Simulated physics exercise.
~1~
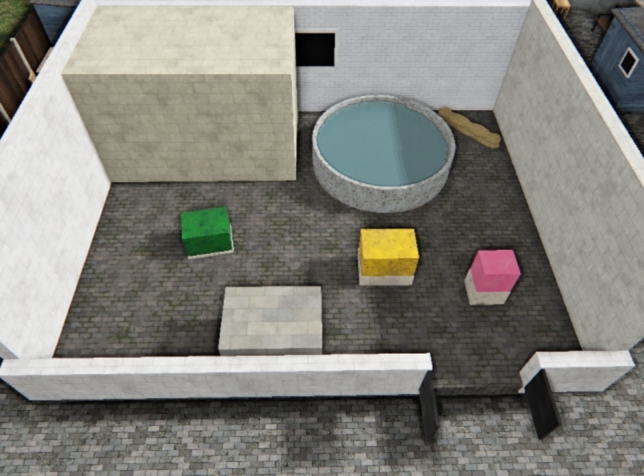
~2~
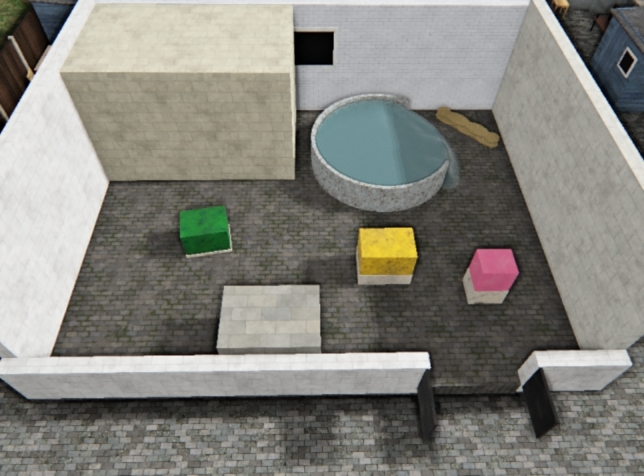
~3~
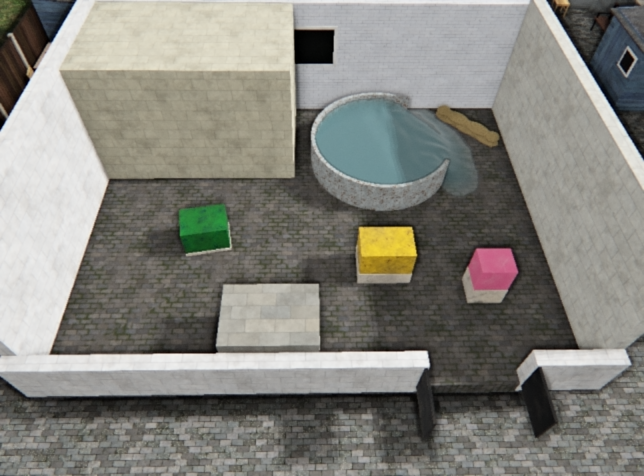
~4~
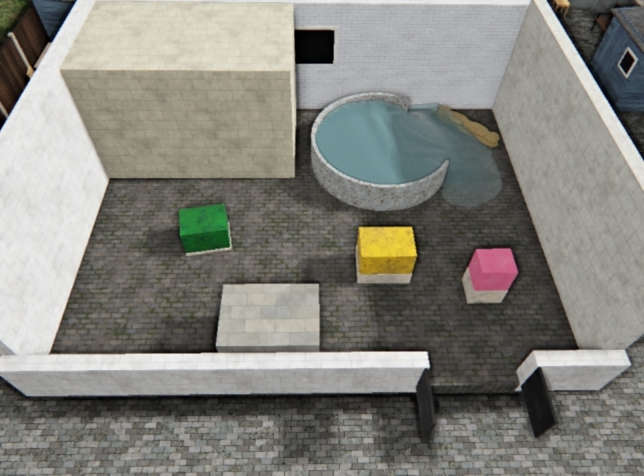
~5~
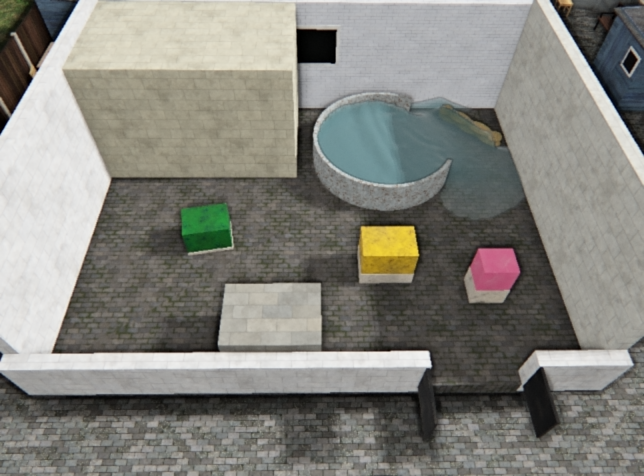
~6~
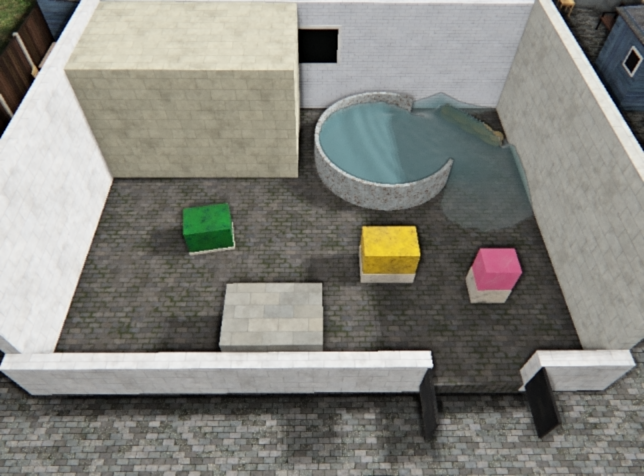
Water burst through the right side of a round stone pool and spread across the dark paving toward the right wall, while the green, yellow and pink blocks stayed still in the walled yard.
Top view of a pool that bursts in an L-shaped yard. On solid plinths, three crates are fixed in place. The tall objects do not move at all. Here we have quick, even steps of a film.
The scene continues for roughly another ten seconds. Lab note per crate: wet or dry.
Result - pink crate: Dry; green crate: Wet; yellow crate: Dry.
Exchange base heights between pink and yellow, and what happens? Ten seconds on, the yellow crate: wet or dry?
For the yellow crate, the answer is that it stays clear.
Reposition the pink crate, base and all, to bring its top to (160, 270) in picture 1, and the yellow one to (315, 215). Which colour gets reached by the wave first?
The crate marked yellow, I think.
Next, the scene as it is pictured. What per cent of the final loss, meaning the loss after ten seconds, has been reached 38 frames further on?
My reading is about 45 per cent.
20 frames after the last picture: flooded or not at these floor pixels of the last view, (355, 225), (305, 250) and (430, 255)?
Going through them one by one, the first is spared, the second spared and the third waterlogged.
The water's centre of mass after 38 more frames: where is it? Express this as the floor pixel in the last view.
At roughly (416, 202).
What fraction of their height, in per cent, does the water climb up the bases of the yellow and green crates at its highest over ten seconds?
Around 70 % and 280 %.
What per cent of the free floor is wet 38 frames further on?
Estimate: Some 65 in a hundred.
A moment on, water covers 15 % of the floor; the pink crate not reached, the green crate not reached, the yellow crate not reached.
Next, water covers 25 % of the floor; the pink crate water round its plinth, the green crate not reached, the yellow crate not reached.
Then, water covers 45 % of the floor; the pink crate water round its plinth, the green crate not reached, the yellow crate water round its plinth.
Later, water covers 65 % of the floor; the pink crate water round its plinth, the green crate water round its plinth, the yellow crate water round its plinth.
In the end, water covers 85 % of the floor; the pink crate stayed above the water, the green crate was topped, the yellow crate stayed above the water.
